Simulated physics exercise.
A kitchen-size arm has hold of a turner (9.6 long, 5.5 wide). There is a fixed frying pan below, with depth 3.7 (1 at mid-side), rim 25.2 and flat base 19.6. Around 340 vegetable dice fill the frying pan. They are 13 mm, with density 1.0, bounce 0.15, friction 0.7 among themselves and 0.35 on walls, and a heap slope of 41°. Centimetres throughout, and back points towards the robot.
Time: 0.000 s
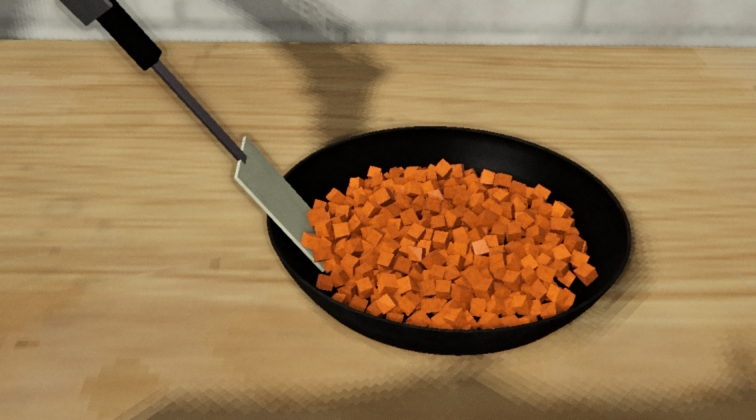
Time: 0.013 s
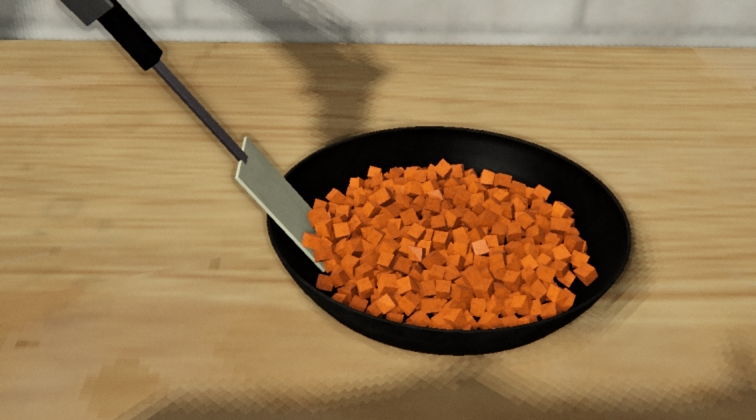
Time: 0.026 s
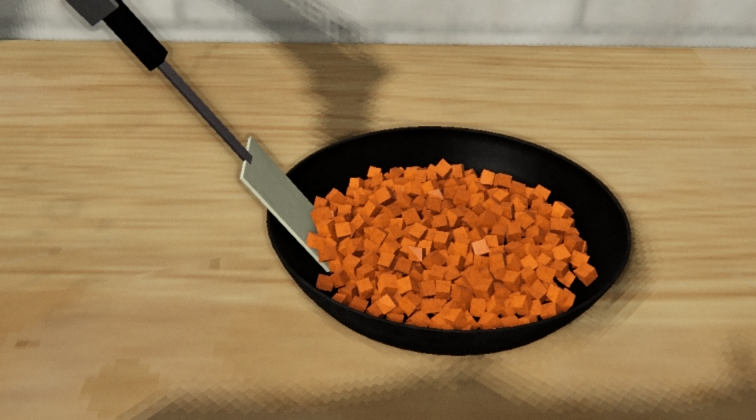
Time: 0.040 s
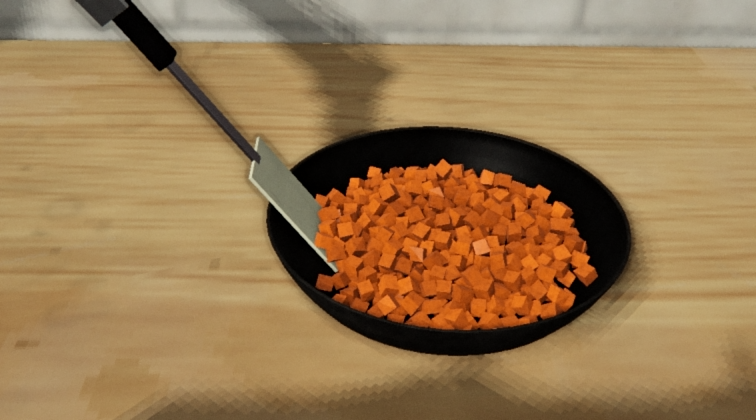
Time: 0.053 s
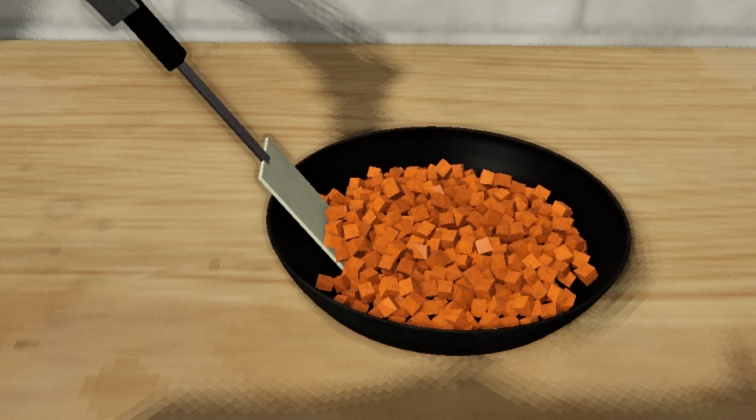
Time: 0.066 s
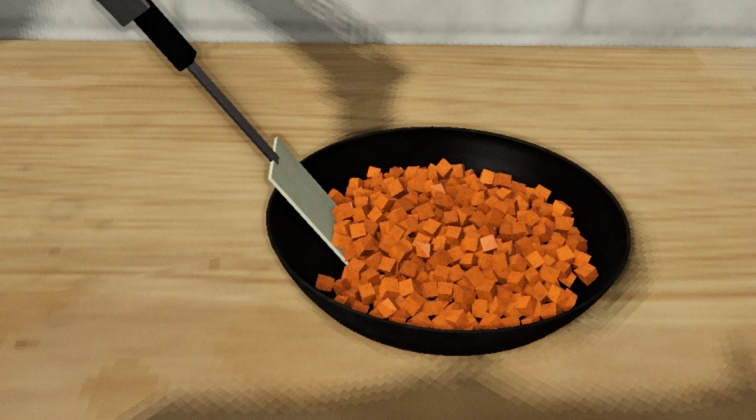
The video shows a turner held by a robotic arm at the left edge of a black frying pan heaped with orange vegetable dice; it moves slightly right, nudging the nearest dice while the rest barely shift.
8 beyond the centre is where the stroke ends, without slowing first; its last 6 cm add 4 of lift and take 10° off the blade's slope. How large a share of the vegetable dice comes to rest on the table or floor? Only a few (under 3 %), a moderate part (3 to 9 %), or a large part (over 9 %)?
A moderate part.
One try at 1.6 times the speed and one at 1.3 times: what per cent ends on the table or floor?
Estimates, in order: 10 % and 10 %.
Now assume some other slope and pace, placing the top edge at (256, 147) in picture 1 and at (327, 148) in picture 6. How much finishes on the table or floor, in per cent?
It comes to something like 10 %, give or take.
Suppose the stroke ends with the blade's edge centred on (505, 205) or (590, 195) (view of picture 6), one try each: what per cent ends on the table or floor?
Respectively some 0 and 15 percent end on the table or floor.
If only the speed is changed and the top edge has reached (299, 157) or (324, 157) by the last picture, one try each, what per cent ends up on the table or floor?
15 % and 20 %.
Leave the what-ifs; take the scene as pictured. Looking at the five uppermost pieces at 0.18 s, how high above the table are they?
Somewhere near 4 cm, I'd say.
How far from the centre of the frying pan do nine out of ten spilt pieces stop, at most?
Some 20 cm from the centre.
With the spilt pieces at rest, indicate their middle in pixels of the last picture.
The centre sits at roughly (681, 276).
After 0.18 s, sloping 54°, highest piece 5 above the table; 342 in the frying pan.
After 0.29 s, sloping 50°, highest piece 7 above the table; 342 in the frying pan.
After 0.54 s, sloping 44°, highest piece 6 above the table; 325 in the frying pan, 16 on the table or floor, 1 on the blade or in flight.
After 1.59 s, sloping 44°, highest piece 6 above the table; 325 in the frying pan, 17 on the table or floor.
In the end, 325 in the frying pan, 17 on the table or floor. That is 5 % on the table or floor.
